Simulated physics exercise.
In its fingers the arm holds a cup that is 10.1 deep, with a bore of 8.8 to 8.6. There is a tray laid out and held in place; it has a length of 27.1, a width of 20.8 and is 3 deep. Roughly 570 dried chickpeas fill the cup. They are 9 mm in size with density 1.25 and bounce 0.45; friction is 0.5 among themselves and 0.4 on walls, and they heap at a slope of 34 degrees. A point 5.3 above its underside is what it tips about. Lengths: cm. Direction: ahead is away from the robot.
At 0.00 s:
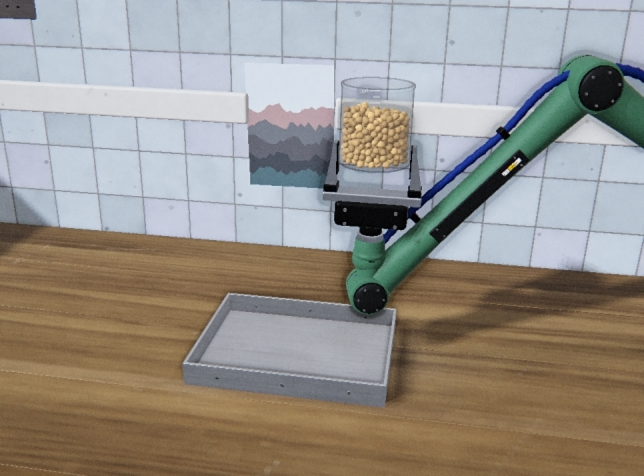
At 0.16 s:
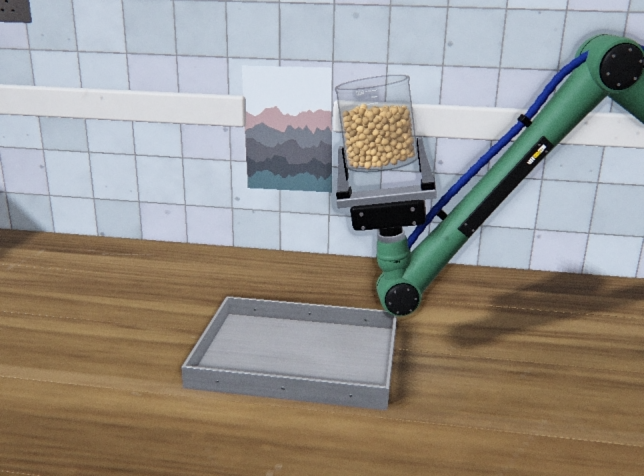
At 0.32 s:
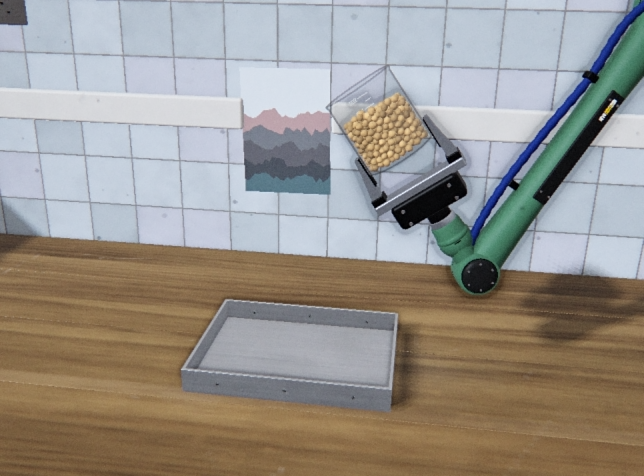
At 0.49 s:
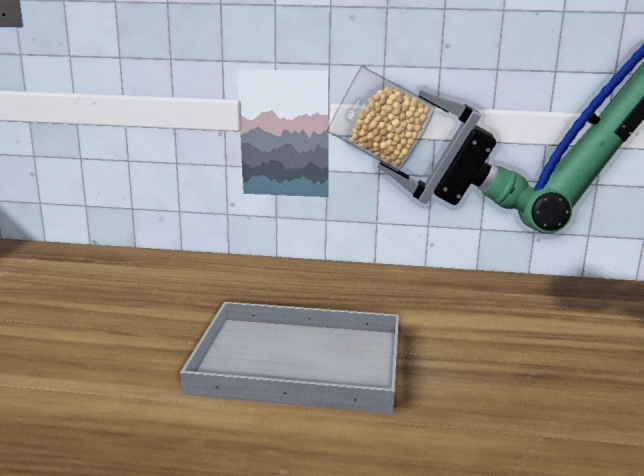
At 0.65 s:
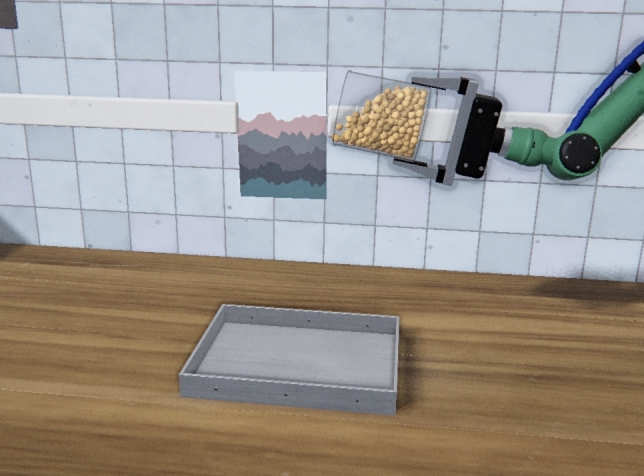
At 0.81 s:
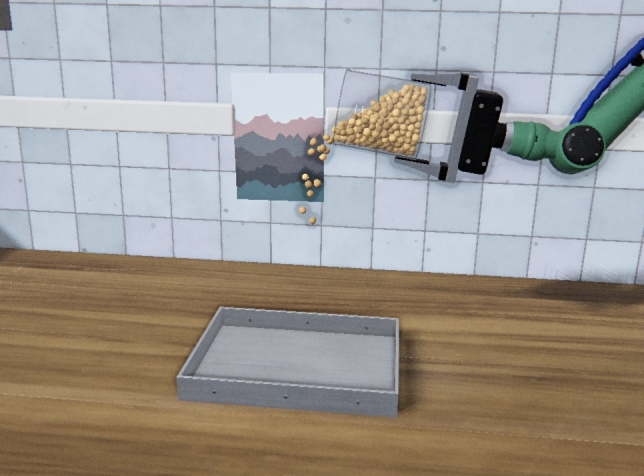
A green robot arm with a blue cable holds a clear cup of tan chickpeas at the right, seen from slightly above, before a pale tiled wall. A grey tray sits on the wooden counter below, left of the arm, near a mountain print on the wall. The arm swings its wrist right and tips the cup leftward until a few chickpeas drop from its rim, while the view shifts slightly.
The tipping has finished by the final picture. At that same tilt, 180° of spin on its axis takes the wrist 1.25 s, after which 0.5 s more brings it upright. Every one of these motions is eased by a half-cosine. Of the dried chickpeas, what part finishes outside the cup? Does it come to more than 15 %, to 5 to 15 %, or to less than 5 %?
It comes to more than 15 %.
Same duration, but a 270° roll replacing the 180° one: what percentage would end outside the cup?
35 %.
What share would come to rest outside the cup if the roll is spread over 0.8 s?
It would come to around 20 percent.
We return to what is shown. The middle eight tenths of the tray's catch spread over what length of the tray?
20 cm or thereabouts.
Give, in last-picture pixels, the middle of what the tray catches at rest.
Near pixel (266, 362).
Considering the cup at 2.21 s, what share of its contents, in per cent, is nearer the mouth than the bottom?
Roughly 35 %.
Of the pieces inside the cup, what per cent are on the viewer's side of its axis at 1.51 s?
Around 60 percent.
After 1.51 s, tipped 82°, highest piece 39 above the table; 510 in the cup, 32 in the tray, 1 on the table or floor, 23 in flight or on a rim.
After 2.21 s, tipped 65°, highest piece 37 above the table; 429 in the cup, 129 in the tray, 2 on the table or floor, 6 in flight or on a rim.
After 2.76 s, upright, highest piece 38 above the table; 427 in the cup, 135 in the tray, 3 on the table or floor, 1 in flight or on a rim.
After 3.46 s, upright, highest piece 38 above the table; 427 in the cup, 136 in the tray, 3 on the table or floor.
At rest, 427 in the cup, 136 in the tray, 3 on the table or floor. That is 25 % outside the cup.
